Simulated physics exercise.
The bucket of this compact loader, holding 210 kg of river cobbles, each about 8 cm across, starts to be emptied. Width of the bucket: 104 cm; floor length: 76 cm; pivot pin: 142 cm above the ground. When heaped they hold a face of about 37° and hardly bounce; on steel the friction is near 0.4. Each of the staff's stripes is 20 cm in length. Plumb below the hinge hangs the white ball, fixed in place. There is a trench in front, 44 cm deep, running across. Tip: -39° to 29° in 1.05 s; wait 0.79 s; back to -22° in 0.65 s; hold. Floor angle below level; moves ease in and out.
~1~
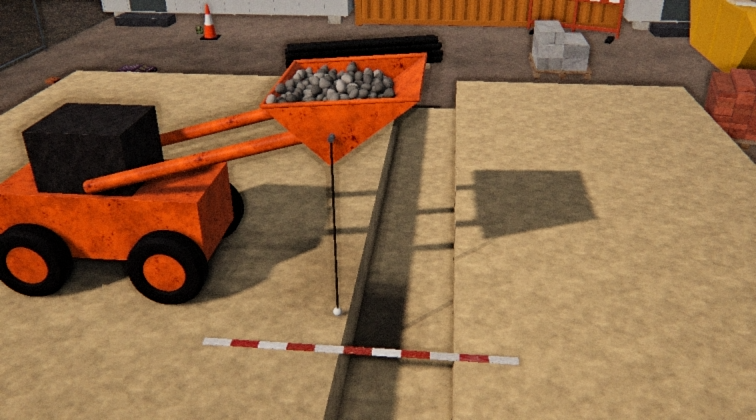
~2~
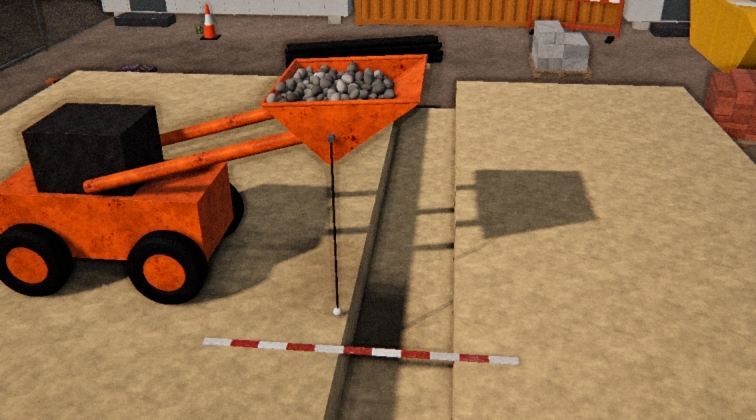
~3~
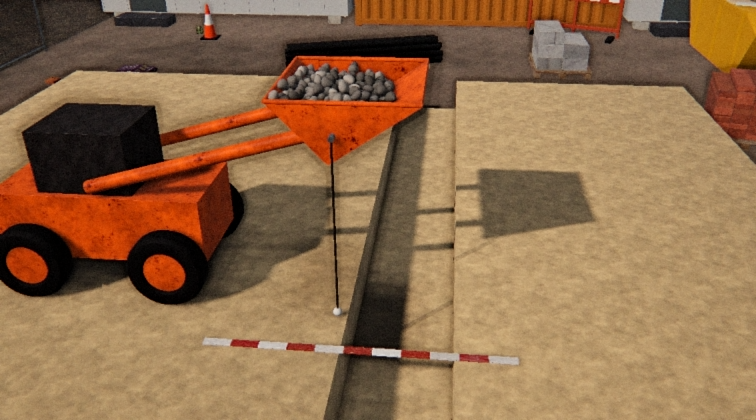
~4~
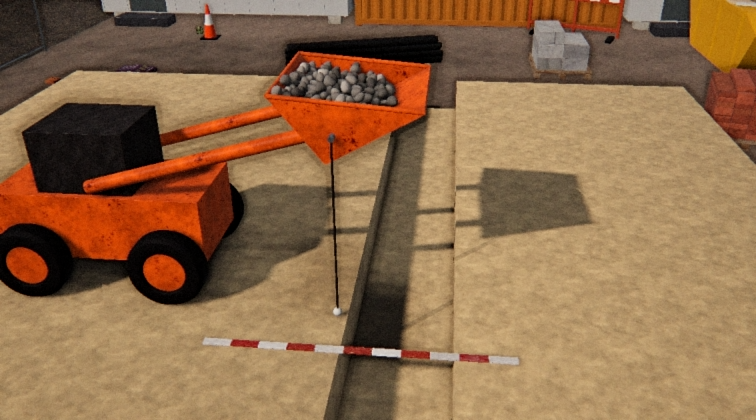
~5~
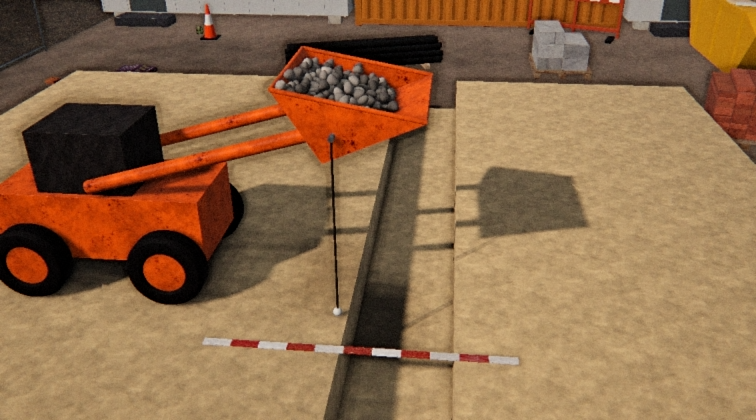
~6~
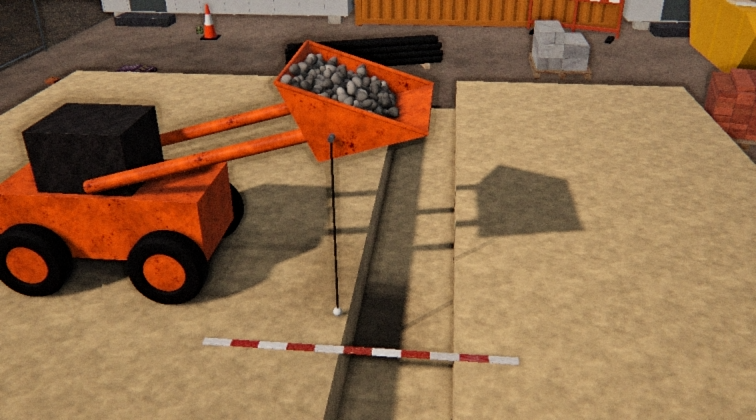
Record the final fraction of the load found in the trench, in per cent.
Final fraction: About 30 %.
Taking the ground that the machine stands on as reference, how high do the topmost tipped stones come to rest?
Some 18 cm above that level.
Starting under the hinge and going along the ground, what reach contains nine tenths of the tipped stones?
Roughly 160 centimetres ahead of it along the ground.
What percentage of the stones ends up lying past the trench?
Something like 70 out of every hundred parts of the load ends up there.
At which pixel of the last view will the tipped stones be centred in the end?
I'd point to around (488, 279).
A little later the floor is at 19°; 100 % in the bucket; the foremost stones are at (393, 145).
Then the floor is at 29°; 85 % in the bucket, 15 % in the trench; the foremost stones are at (435, 190).
Later still the floor is at -22°; 0 % in the bucket, 28 % in the trench, 72 % past the trench; the foremost stones are at (629, 270).
In the end the floor is at -22°; 0 % in the bucket, 28 % in the trench, 72 % past the trench; the foremost stones are at (630, 270).
